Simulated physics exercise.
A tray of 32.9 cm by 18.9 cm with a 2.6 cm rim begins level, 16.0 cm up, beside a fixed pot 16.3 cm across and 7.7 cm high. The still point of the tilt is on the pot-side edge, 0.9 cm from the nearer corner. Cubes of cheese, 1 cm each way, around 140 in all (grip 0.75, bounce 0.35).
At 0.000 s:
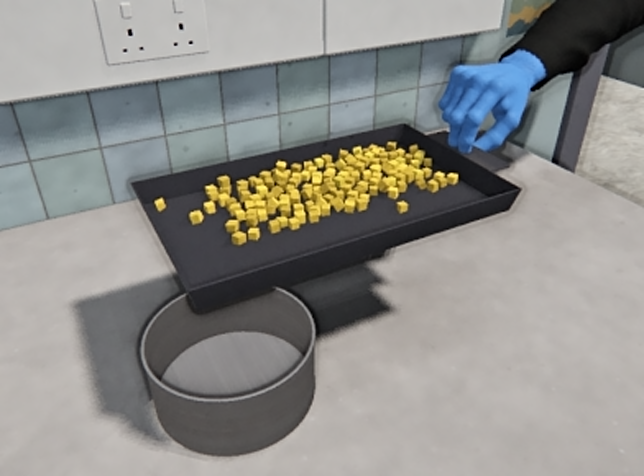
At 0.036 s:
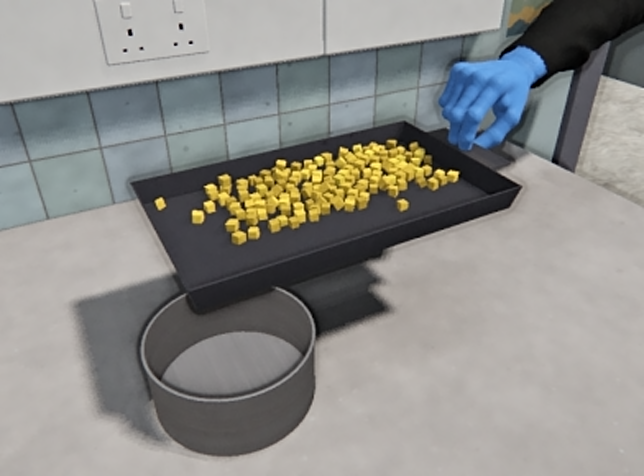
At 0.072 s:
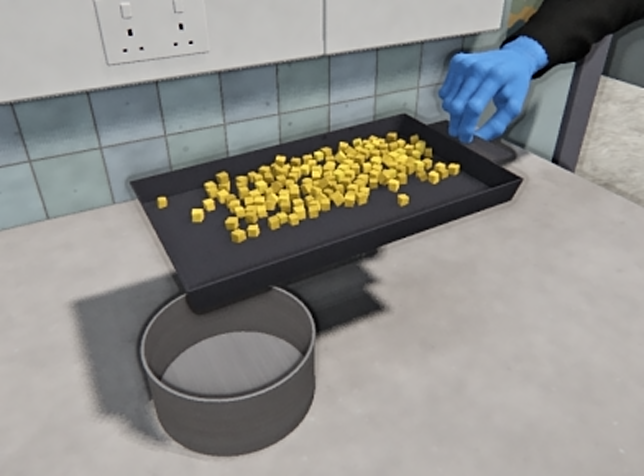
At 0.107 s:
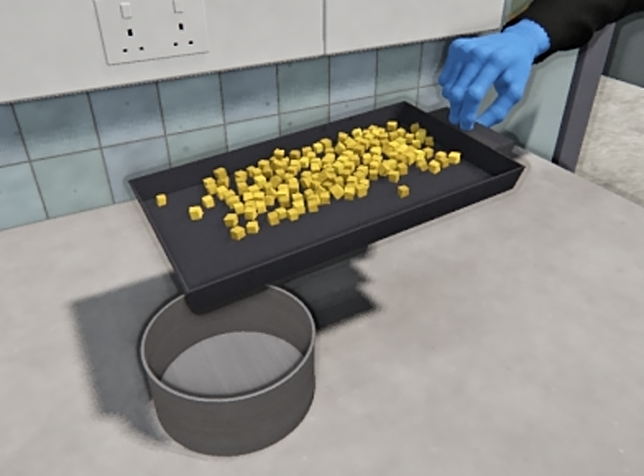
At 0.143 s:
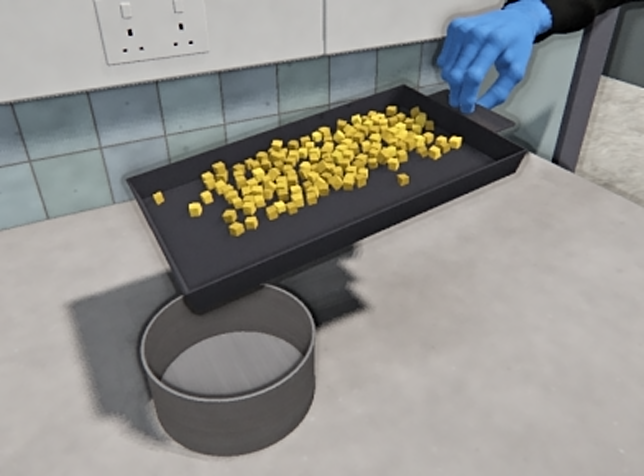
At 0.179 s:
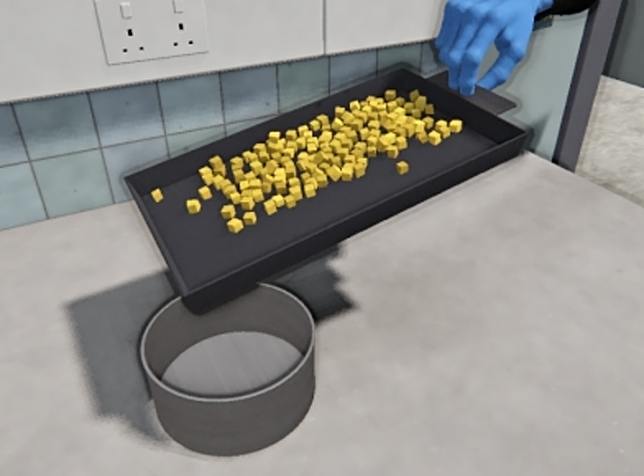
A blue-gloved hand in a dark sleeve rises at the upper right as the tray's right end lifts and tilts gently down toward the left, the yellow cubes staying spread across it. The shallow black tray sits above a round grey pot at the lower left. The place is a pale countertop by blue-green tiles and a white socket, seen from above by a still camera.
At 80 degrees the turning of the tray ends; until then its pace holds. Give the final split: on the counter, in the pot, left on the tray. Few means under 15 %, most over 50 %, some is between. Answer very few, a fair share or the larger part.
Counter the larger part, pot very few, tray a fair share.
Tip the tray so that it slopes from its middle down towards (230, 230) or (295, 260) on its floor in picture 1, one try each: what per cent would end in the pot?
Some 0 and 0 per cent.
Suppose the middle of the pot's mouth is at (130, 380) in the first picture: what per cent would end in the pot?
Some 65 per cent.
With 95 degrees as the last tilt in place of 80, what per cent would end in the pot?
It would be near 0 per cent.
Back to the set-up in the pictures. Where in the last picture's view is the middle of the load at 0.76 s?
Near (154, 222).
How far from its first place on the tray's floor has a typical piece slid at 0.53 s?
Roughly 2 cm.
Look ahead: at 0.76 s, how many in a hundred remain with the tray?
About 95 per cent.
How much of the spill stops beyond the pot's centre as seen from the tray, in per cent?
Some 100 per cent.
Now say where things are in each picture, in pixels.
In the first frame, tray tilt 0 degrees, front corners at (194, 284) and (513, 188); middle of the pieces at (328, 182); pot at (230, 333).
In the second frame, tray tilt 1 degrees, front corners at (194, 284) and (514, 185); middle of the pieces at (328, 181).
In the third frame, tray tilt 2 degrees, front corners at (193, 285) and (515, 178); middle of the pieces at (328, 176).
In the fourth frame, tray tilt 5 degrees, front corners at (192, 286) and (516, 166), lowest corner left front; middle of the pieces at (328, 168).
In the fifth frame, tray tilt 8 degrees, front corners at (190, 287) and (518, 149), lowest corner left front; middle of the pieces at (326, 158).
In the sixth frame, tray tilt 11 degrees, front corners at (188, 288) and (519, 132), lowest corner left front; middle of the pieces at (325, 148); pot at (230, 333). Its pace works out near 95 degrees a second.
After 0.53 s, tilt 45 degrees; the tray holds 100 %, the pot 0 %.
After 0.76 s, tilt 67 degrees; the tray holds 95 %, the pot 0 %.
Then, at 1.10 s, tilt 80 degrees; the tray holds 30 %, the pot 0 %.
In the end, at 2.4 s, counter 80 %, pot 0 %, tray 20 %.
